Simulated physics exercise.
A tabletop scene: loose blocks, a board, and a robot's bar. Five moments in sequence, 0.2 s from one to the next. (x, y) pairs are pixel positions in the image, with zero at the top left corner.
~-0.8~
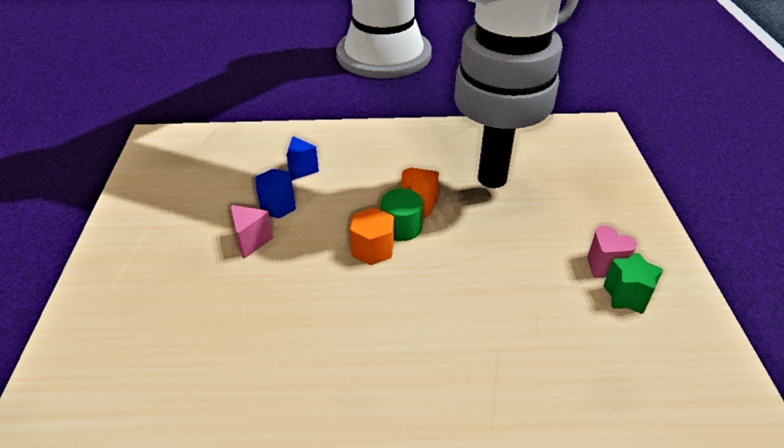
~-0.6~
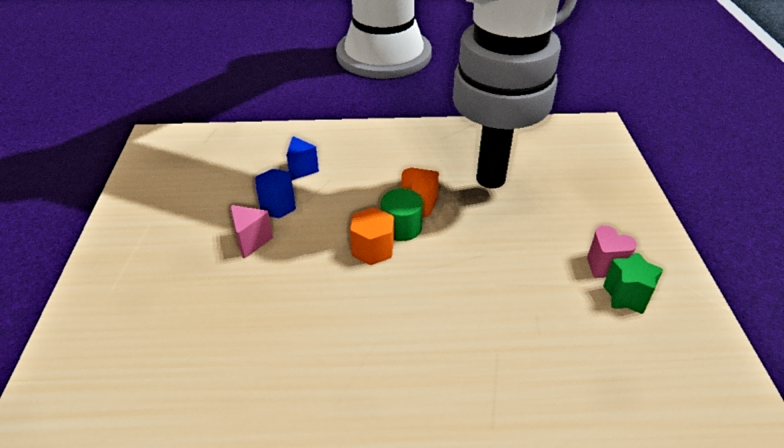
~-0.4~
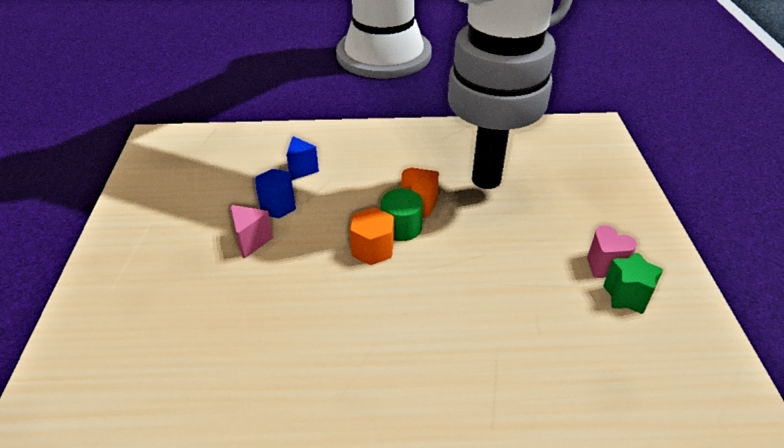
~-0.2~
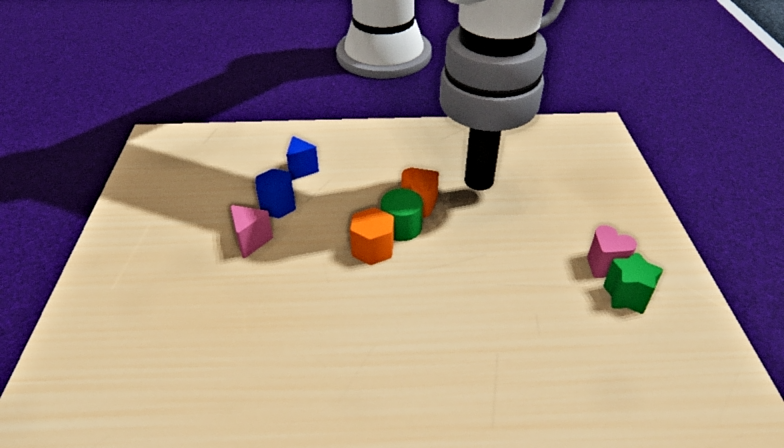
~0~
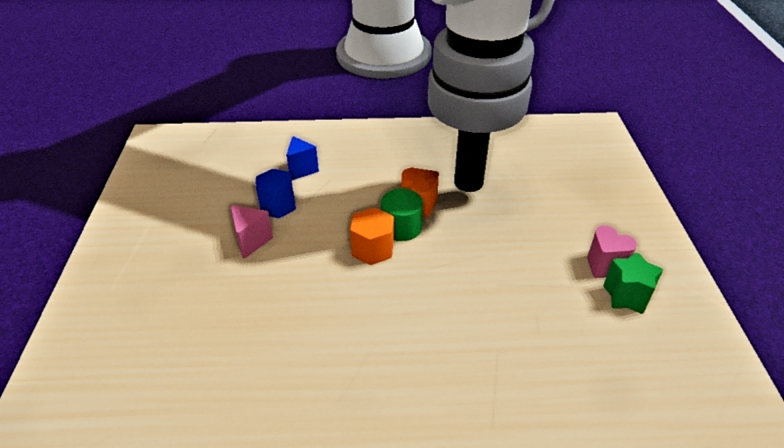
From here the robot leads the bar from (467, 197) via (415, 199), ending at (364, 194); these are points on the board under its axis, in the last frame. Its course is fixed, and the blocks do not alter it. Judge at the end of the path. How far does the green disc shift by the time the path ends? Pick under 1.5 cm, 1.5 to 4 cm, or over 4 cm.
It will fall in the lowest band, under 1.5 cm.
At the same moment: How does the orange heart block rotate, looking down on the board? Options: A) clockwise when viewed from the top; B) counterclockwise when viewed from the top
That would be B.
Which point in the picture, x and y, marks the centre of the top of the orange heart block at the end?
My best guess is (336, 183).
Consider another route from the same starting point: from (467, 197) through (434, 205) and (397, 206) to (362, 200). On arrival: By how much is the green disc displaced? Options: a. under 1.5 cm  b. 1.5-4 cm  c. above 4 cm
Choice b: 1.5-4 cm.
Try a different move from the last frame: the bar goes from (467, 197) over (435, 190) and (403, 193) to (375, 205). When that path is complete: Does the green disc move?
My answer is yes.
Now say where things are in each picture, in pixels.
Lower end of the bar (492, 180), tops of blocks, blue triangular block (299, 145), orange hexagon (372, 222), green disc (402, 201), orange heart block (421, 178), in the first picture.
Bar (491, 180), blocks as before, in the second picture.
Bar (486, 180), blocks as before, in the third picture.
Bar (479, 182), blocks as before, in the fourth picture.
Bar (469, 183), blue triangular block (299, 145), orange hexagon (372, 222), green disc (402, 201), orange heart block (421, 178), in the fifth picture.
What follows on the original path. One third of the way, bar (433, 186); orange heart block (403, 178), turned 40° anticlockwise.
Two thirds of the way, bar (397, 183); orange hexagon (369, 227); green disc (396, 204); orange heart block (368, 180), turned 65° anticlockwise.
At the end, bar (363, 180); blue triangular block not moved; orange hexagon (369, 227); green disc (396, 204); orange heart block (336, 183), turned 95° anticlockwise.
